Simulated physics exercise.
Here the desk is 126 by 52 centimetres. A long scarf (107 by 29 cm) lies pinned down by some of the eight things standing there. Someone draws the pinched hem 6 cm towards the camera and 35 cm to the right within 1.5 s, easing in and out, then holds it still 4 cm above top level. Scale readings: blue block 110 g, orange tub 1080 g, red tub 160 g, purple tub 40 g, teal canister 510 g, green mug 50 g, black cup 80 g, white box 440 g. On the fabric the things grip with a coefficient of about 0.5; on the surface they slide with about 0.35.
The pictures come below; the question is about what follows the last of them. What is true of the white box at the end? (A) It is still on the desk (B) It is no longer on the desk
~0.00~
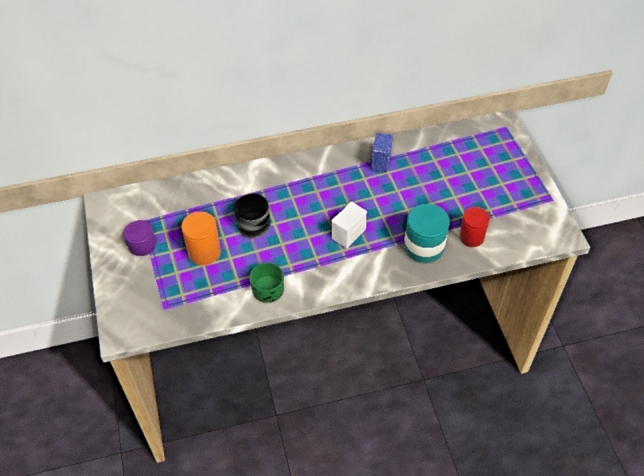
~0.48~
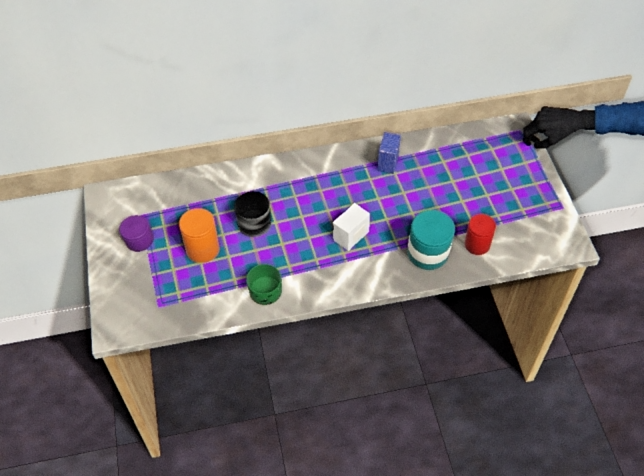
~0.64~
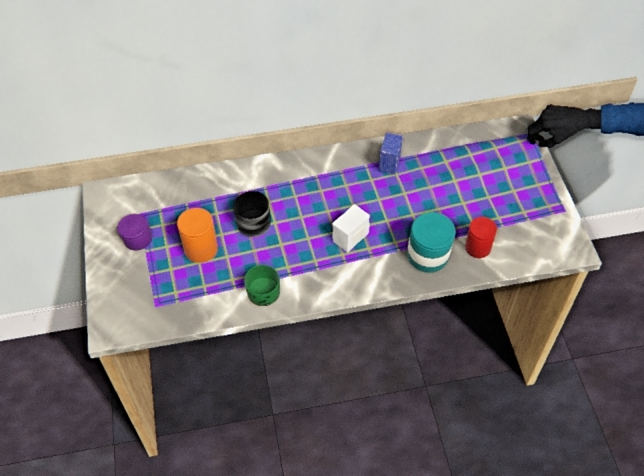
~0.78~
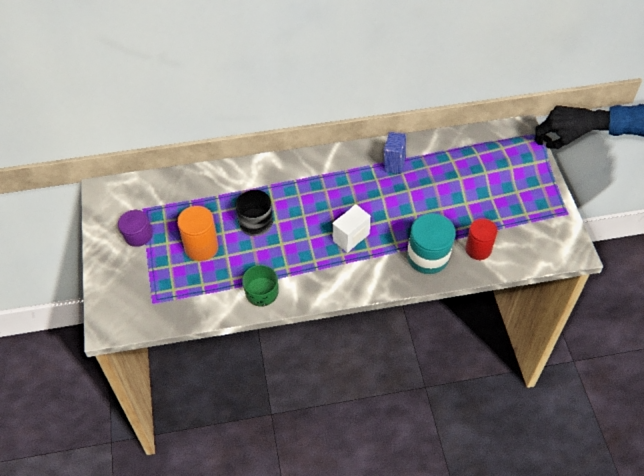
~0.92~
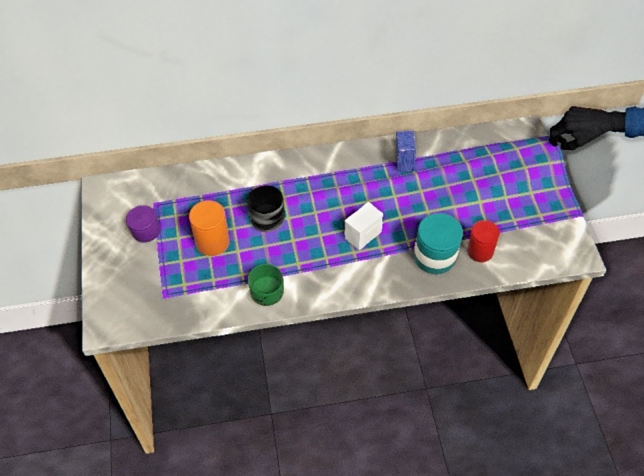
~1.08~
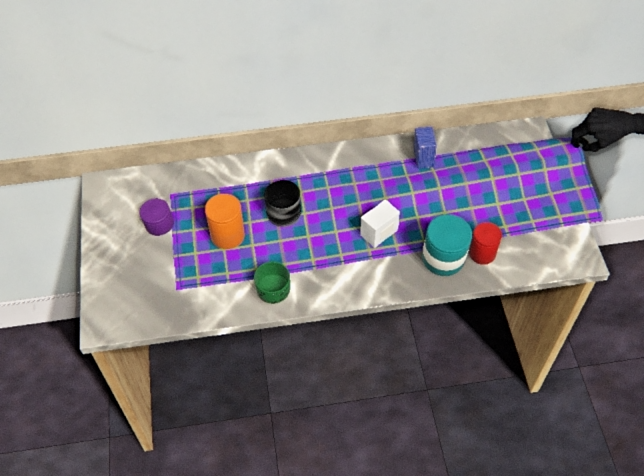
Option A: It is still on the desk.
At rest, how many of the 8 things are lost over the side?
Counted result: 0.
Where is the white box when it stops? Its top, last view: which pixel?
Rest point, last frame: Approx. (491, 196).
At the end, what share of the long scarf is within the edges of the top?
Roughly 70%.
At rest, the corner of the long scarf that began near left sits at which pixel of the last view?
Around pixel (281, 256).
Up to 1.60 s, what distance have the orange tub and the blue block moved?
Orange tub: 25 centimetres; blue block: 25 centimetres.
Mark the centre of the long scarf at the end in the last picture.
Around (485, 191).
By 1.3 s, 85 % of the long scarf is still over the top; white box 16 cm off its start, black cup 17 cm off its start, blue block 17 cm off its start.
By 1.6 s, 80 % of the long scarf is still over the top; white box 25 cm off its start, black cup 26 cm off its start, blue block 26 cm off its start.
By 1.9 s, 75 % of the long scarf is still over the top; white box 32 cm off its start at (480, 199), black cup 33 cm off its start at (379, 171), blue block 33 cm off its start at (522, 126).
By 2.1 s, 70 % of the long scarf is still over the top; white box 34 cm off its start, black cup 36 cm off its start, blue block 36 cm off its start.
By 3.7 s, 70 % of the long scarf is still over the top; white box 35 cm off its start at (491, 196), black cup 37 cm off its start at (393, 168), blue block 36 cm off its start at (532, 125), orange tub 35 cm off its start at (333, 177).
